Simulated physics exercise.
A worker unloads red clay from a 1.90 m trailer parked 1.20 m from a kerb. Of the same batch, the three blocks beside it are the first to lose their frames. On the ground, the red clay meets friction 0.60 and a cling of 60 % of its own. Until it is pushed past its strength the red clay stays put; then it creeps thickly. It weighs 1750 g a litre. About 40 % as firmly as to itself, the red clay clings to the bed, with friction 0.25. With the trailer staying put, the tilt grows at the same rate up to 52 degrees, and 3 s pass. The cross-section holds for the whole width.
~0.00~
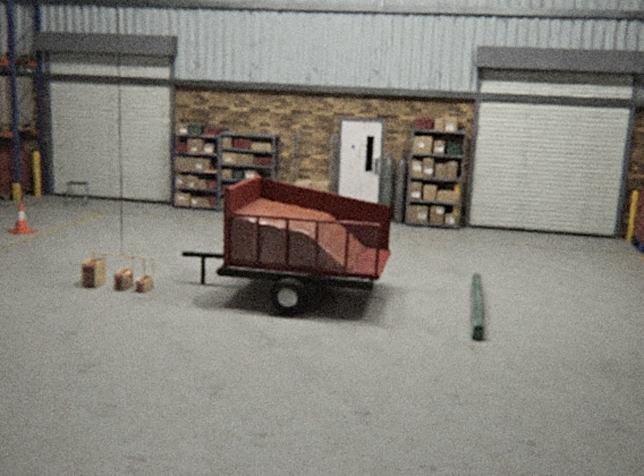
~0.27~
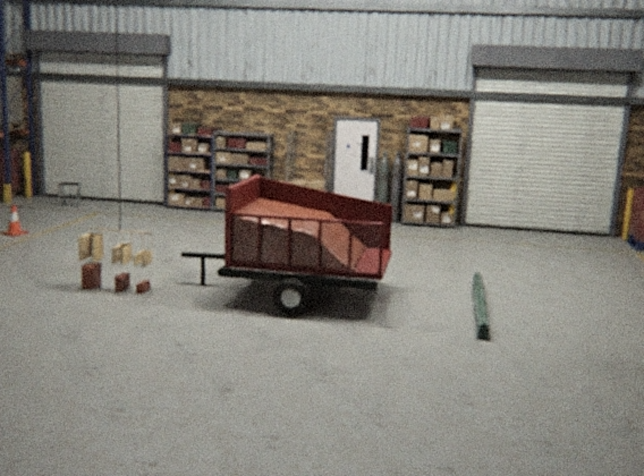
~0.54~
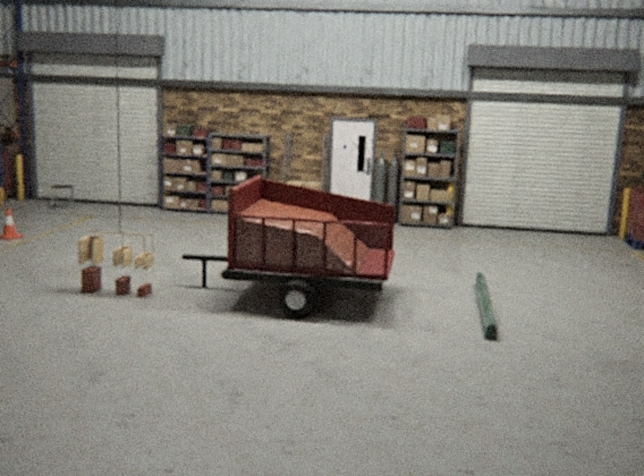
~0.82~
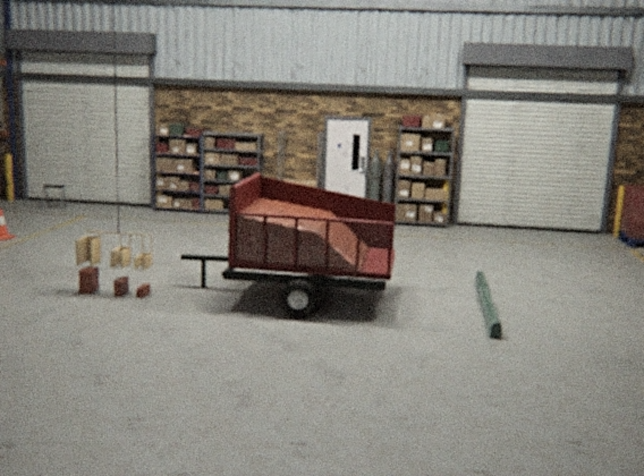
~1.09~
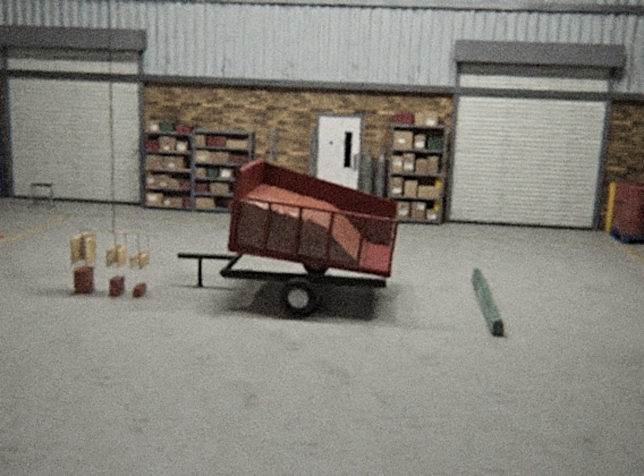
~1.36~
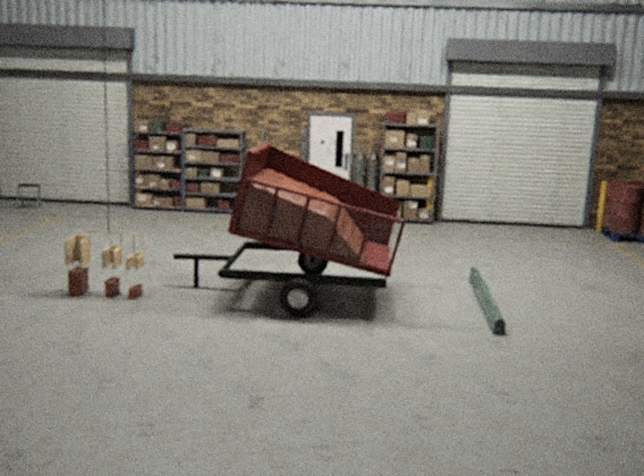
Pale casings lift off three small reddish blocks on the warehouse floor and hang just above them while the red trailer beside them stays level. Then the trailer's bed tilts, slowly at first, its left end rising well clear of the chassis, with the red clay still heaped inside.
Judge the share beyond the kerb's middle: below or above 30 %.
Share past the kerb's middle: Greater than 30 %.
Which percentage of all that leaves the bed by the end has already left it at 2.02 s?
Fraction so far: Roughly 0 %.
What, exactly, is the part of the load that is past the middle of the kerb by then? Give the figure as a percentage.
I'd put it at around 35 per cent.
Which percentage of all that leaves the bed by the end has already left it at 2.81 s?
I'd put it at around 80 %.
After 2.02 s, the tilt is 29 degrees, all is on the bed and 0 % past the kerb's middle.
After 2.81 s, the tilt is 49 degrees, 21 % is on the bed and 1 % past the kerb's middle.
After 3.59 s, the tilt is 52 degrees, none is on the bed and 36 % past the kerb's middle.
After 4.38 s, the tilt is 52 degrees, none is on the bed and 36 % past the kerb's middle.
After 6.08 s, at the end, the tilt is 52 degrees, none is on the bed and 36 % past the kerb's middle.
